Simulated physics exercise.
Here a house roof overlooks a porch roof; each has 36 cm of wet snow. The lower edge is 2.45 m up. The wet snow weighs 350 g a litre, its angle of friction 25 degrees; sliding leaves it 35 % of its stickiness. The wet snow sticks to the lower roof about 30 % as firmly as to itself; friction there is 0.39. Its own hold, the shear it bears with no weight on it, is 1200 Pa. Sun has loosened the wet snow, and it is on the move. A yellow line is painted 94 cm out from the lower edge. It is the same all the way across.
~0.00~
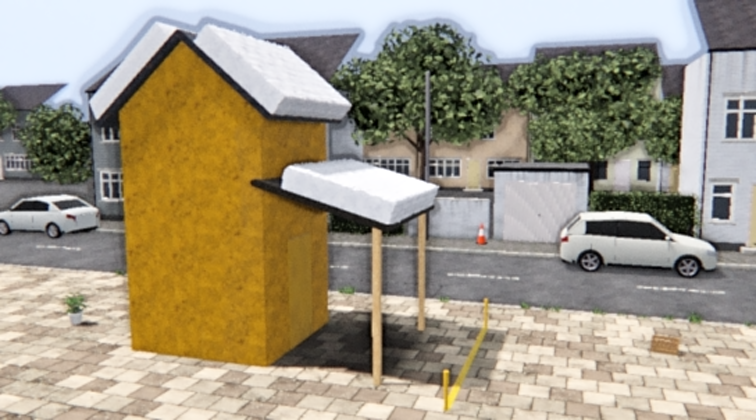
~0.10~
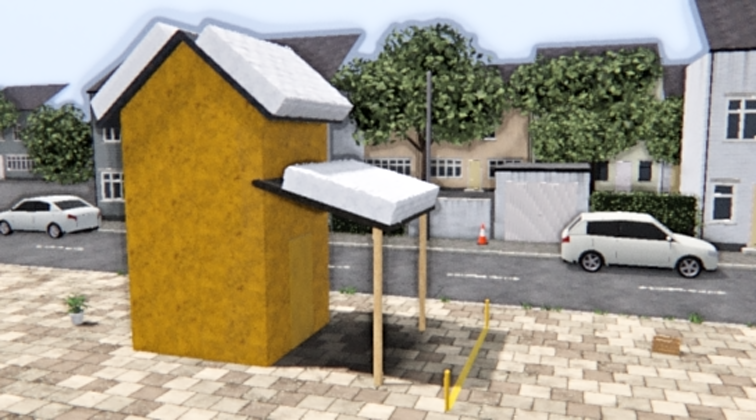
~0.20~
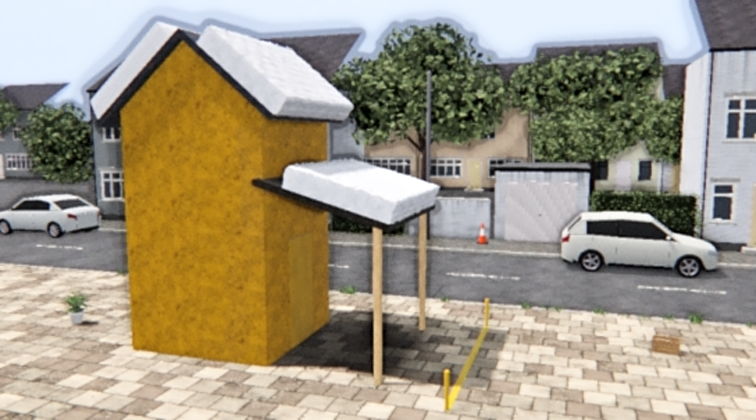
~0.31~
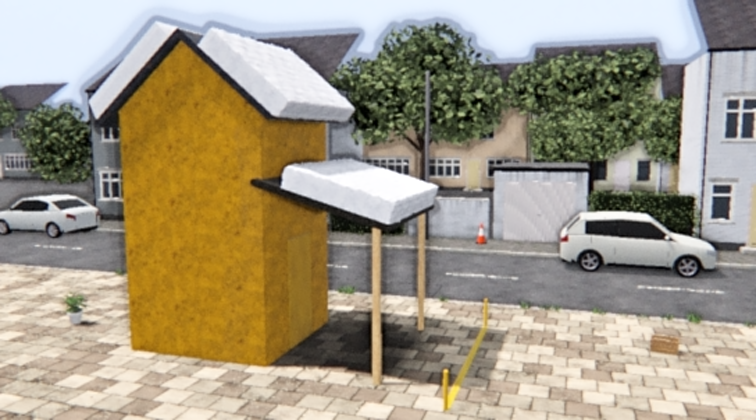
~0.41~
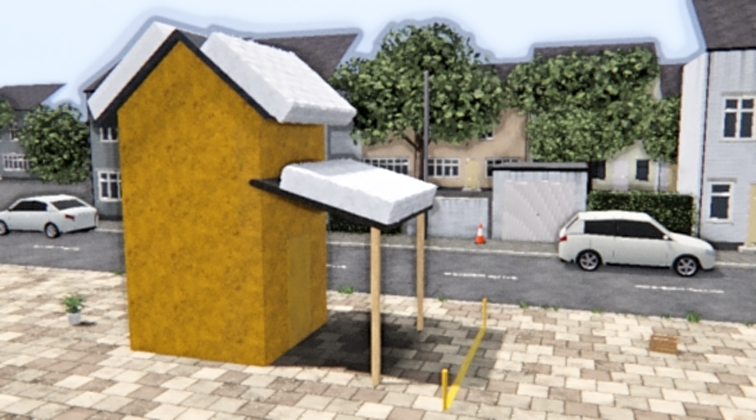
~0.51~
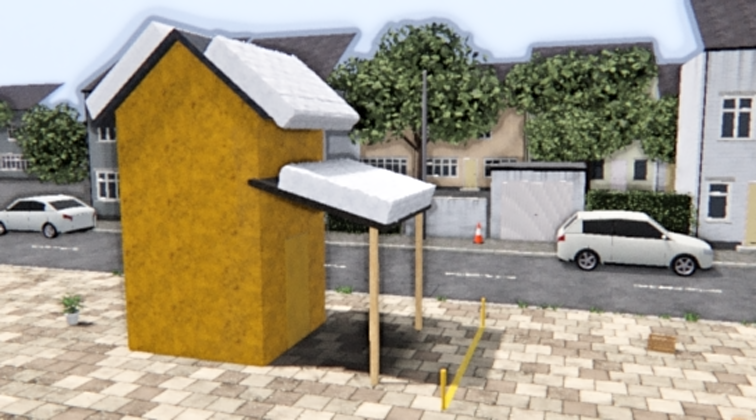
The clip shows a mustard-yellow building with white snow on its main roof and lower porch roof. The snow on the main roof's right slope slowly slides a short way down, protruding further past the eave, while the porch snow stays put.
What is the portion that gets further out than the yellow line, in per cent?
Expect roughly 5 %.
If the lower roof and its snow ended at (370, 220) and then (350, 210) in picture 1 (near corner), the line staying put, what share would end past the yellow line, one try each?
In that order: 12 %, 16 %.
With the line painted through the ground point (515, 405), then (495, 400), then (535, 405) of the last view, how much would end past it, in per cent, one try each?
In that order: 0 %, 1 %, 0 %.
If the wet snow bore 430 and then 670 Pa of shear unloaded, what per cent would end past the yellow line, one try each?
In that order: 40 %, 25 %.
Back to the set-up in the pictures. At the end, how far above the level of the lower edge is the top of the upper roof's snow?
Some 1.2 m.
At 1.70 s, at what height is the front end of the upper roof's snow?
About 2.8 m.
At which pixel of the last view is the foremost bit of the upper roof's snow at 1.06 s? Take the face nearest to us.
At about (334, 167).
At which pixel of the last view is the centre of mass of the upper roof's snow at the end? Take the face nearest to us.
Around (361, 239).
After 1.06 s, none is below the lower edge and 0 % is past the line.
After 1.70 s, none is below the lower edge and 0 % is past the line.
After 2.35 s, 6 % is below the lower edge and 0 % is past the line.
After 3.00 s, 27 % is below the lower edge and 0 % is past the line.
After 3.90 s, 27 % is below the lower edge and 5 % is past the line.
